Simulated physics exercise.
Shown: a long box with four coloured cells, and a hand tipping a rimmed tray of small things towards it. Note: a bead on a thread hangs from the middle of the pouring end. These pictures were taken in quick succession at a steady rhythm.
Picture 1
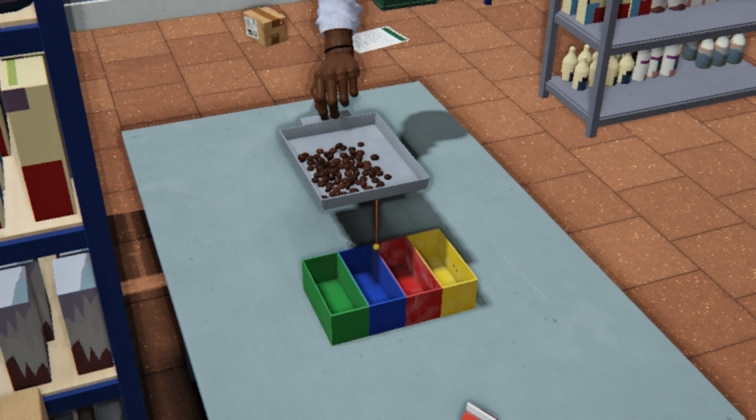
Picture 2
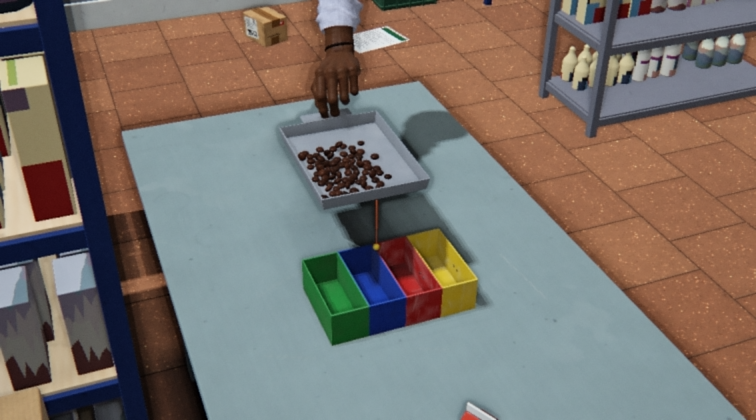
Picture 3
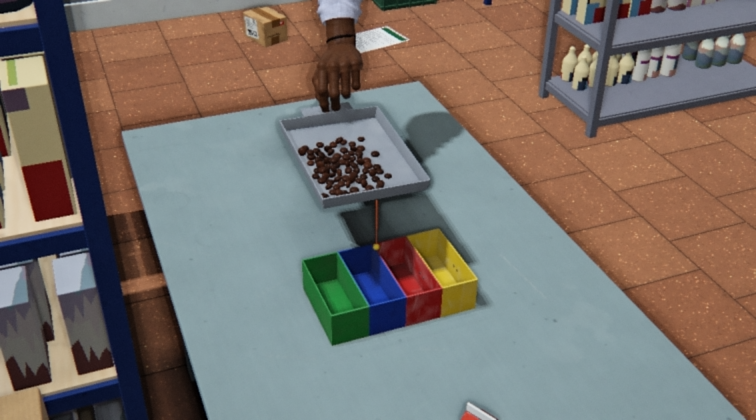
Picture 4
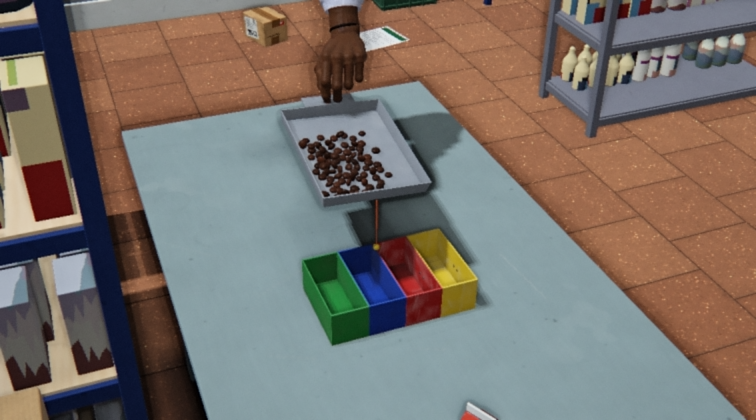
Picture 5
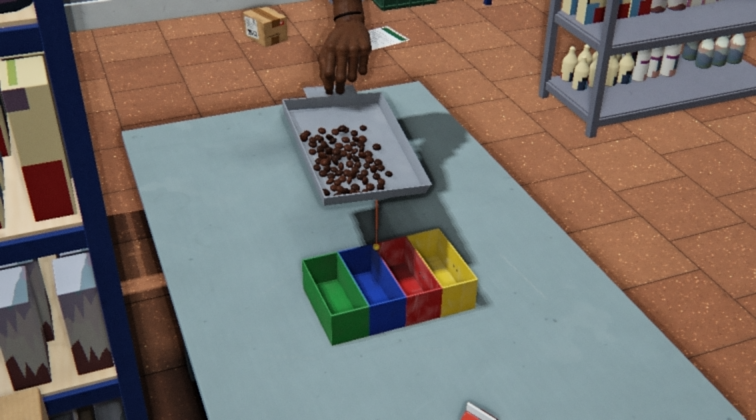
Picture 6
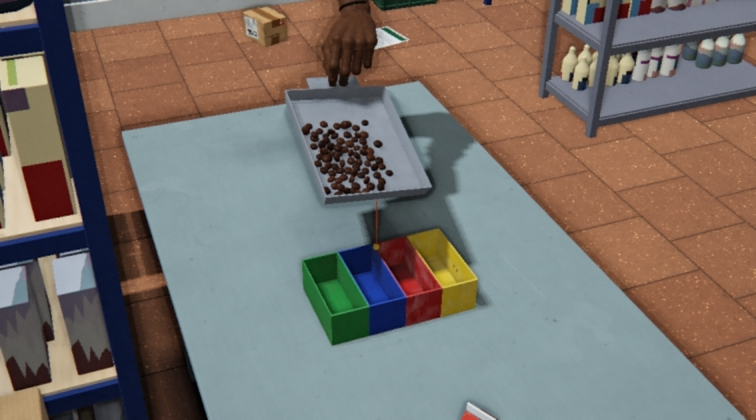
A hand gradually tilts a grey tray of small brown drops above four coloured cells.
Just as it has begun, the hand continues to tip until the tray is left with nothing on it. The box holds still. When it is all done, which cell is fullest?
Fullest: The yellow cell.
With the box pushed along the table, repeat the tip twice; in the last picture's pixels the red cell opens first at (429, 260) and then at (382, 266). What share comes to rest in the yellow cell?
It would be near 10 per cent first and near 60 per cent second.
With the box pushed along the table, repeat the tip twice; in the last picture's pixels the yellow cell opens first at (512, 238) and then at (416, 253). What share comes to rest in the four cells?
90 %, 80 %.
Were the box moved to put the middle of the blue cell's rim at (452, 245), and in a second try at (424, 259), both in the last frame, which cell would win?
Going by the two tries in order: The cell in green, then that blue cell.
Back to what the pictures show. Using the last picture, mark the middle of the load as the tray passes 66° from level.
Centre estimate: (388, 177).
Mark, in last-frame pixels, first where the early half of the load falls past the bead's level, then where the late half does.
About (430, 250) to begin with, then about (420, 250).
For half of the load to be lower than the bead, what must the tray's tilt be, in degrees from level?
About 110° of tilt.
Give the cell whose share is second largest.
The cell in red.
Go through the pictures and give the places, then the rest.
In the first frame, corners of the pouring end near (324, 198) and (427, 177), level; middle of the load near (335, 170), flat chocolate drops; bead on its thread near (376, 247); green cell near (350, 323); blue cell near (388, 313); red cell near (424, 304); yellow cell near (459, 295).
In the second frame, corners of the pouring end near (324, 198) and (427, 177), level; middle of the load near (335, 169).
In the third frame, corners of the pouring end near (324, 197) and (427, 179), tipped barely, lowest at the right corner; middle of the load near (334, 169).
In the fourth frame, corners of the pouring end near (325, 196) and (428, 181), tipped a little, lowest at the right corner; middle of the load near (334, 165).
In the fifth frame, corners of the pouring end near (326, 196) and (428, 183), tipped clearly, lowest at the right corner; middle of the load near (335, 161).
In the sixth frame, corners of the pouring end near (328, 195) and (429, 185), tipped clearly, lowest at the right corner; middle of the load near (337, 158); green cell near (350, 323); blue cell near (388, 313); red cell near (424, 304); yellow cell near (459, 295).
Shortly afterwards, tray tipped steeply; all but a few on the tray; only a few falling or outside the box.
Next, tray tipped past a quarter turn; near a third on the tray; near a quarter in the yellow cell; a little in the red cell; only a few in the blue cell; near a quarter falling or outside the box.
Some moments later, tray tipped past a quarter turn; near two thirds in the yellow cell; near a third in the red cell; a little in the blue cell; only a few falling or outside the box.
In the end, tray tipped past a quarter turn; near two thirds in the yellow cell; near a third in the red cell; a little in the blue cell; none at all in the green cell; only a few outside the box.
